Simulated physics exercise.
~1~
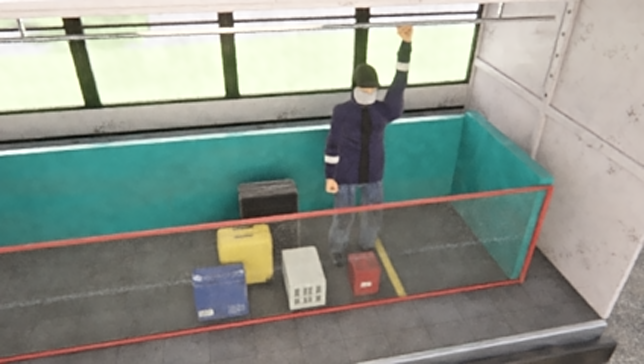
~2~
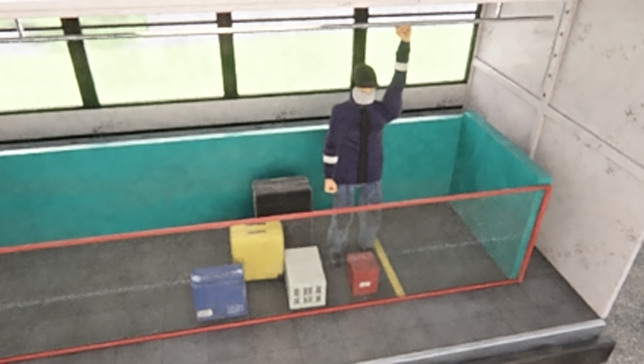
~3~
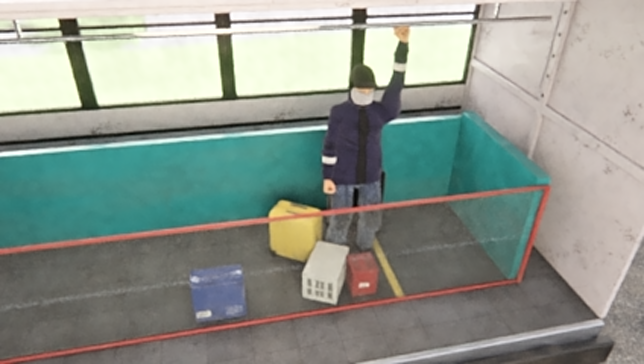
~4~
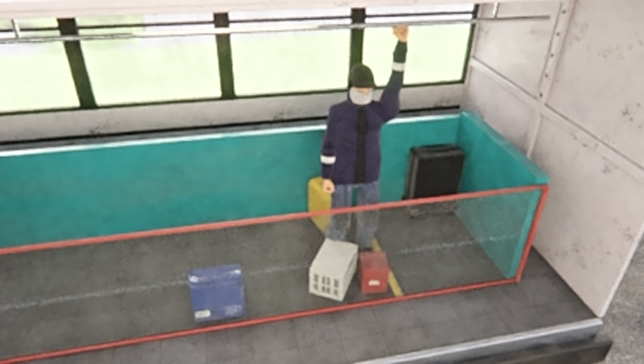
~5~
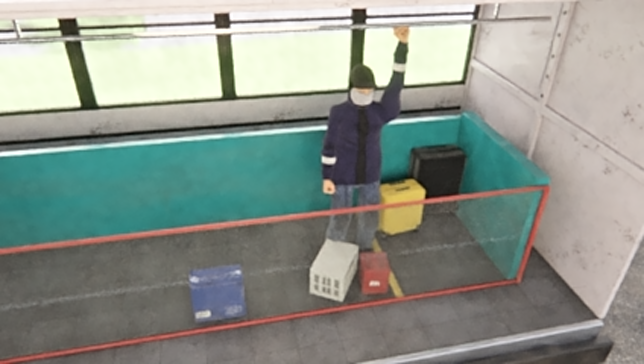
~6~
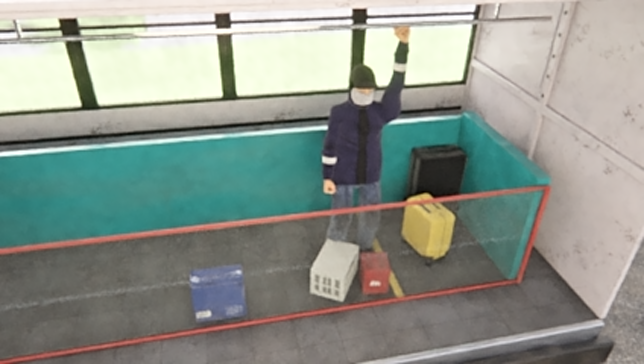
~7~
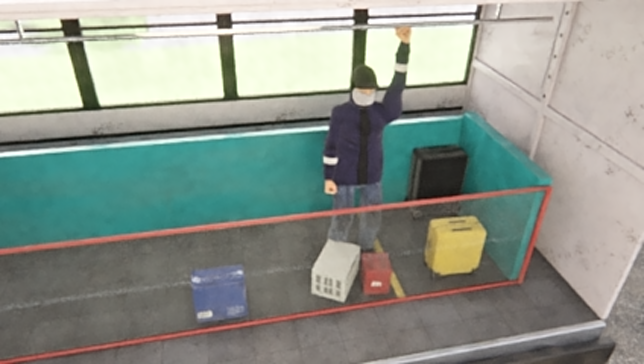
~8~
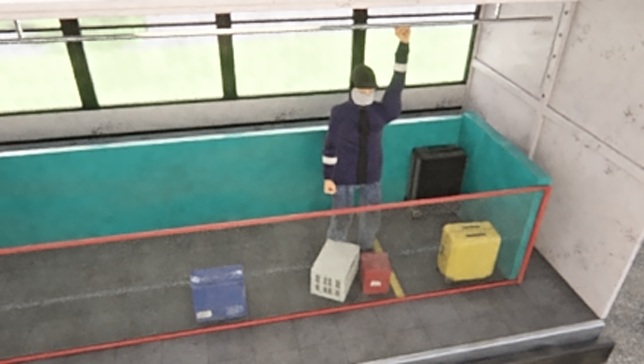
A yellow case and a larger black case slide right behind a standing passenger gripping the rail, while a white crate shifts right beside a red tub; the black case stops near the back corner, and the yellow one curves forward past the yellow line, leaving the blue carton unmoved.
